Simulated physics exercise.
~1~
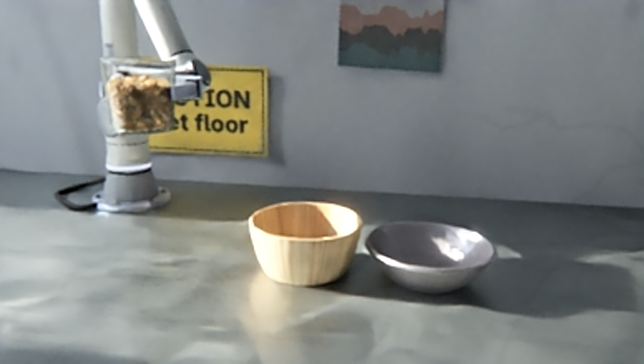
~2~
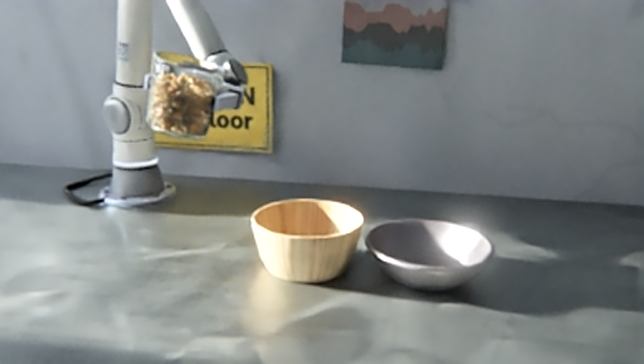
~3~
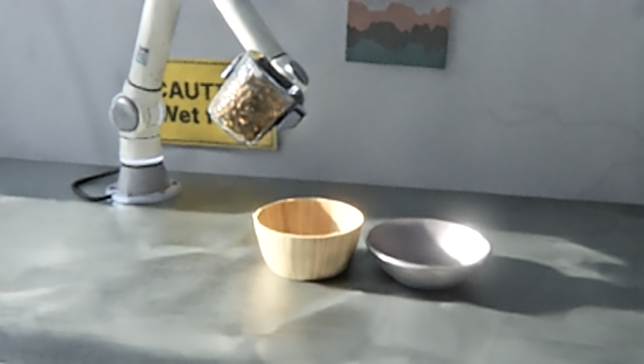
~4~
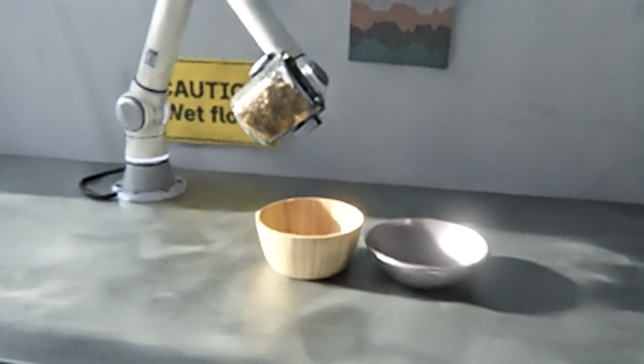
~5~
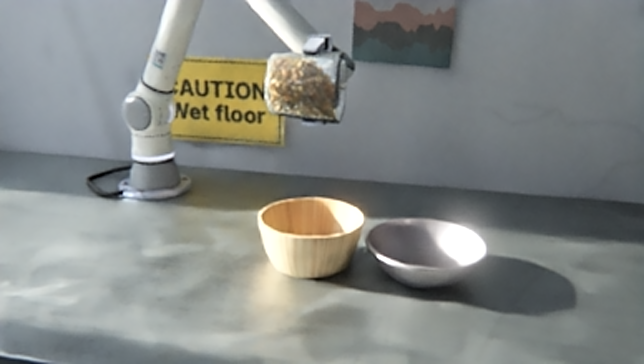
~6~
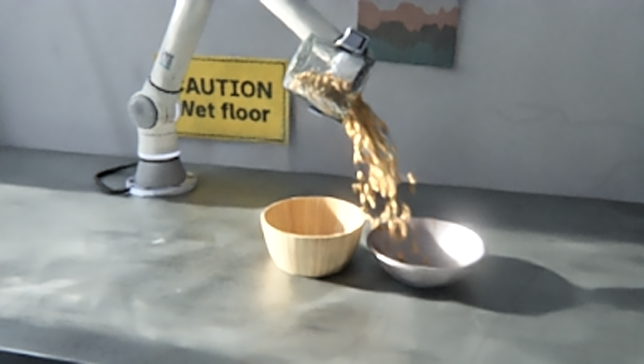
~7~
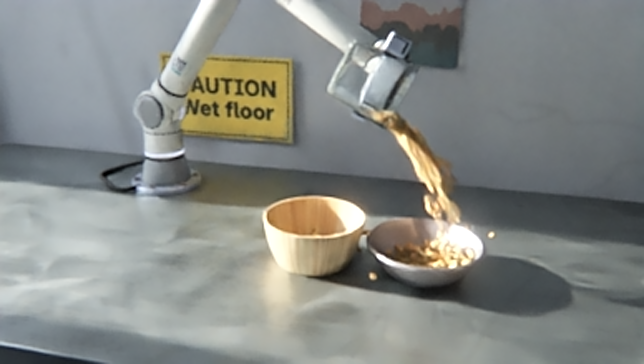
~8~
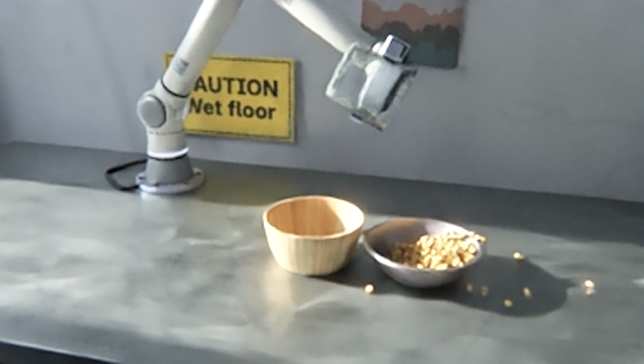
On a grey tabletop by a wall with a yellow wet floor sign, a pale robot arm holds a clear container of golden-brown pieces, left of a wooden bowl and a metal bowl. The arm swings the container to the right, tilting it as it goes. Above the wooden bowl it tips further, and the pieces spill out in a stream toward the metal bowl. The container keeps moving right as the stream fills that bowl, a few pieces bouncing away. Finally the emptied container hangs tipped over, with the pieces heaped in the metal bowl and several scattered on the table.
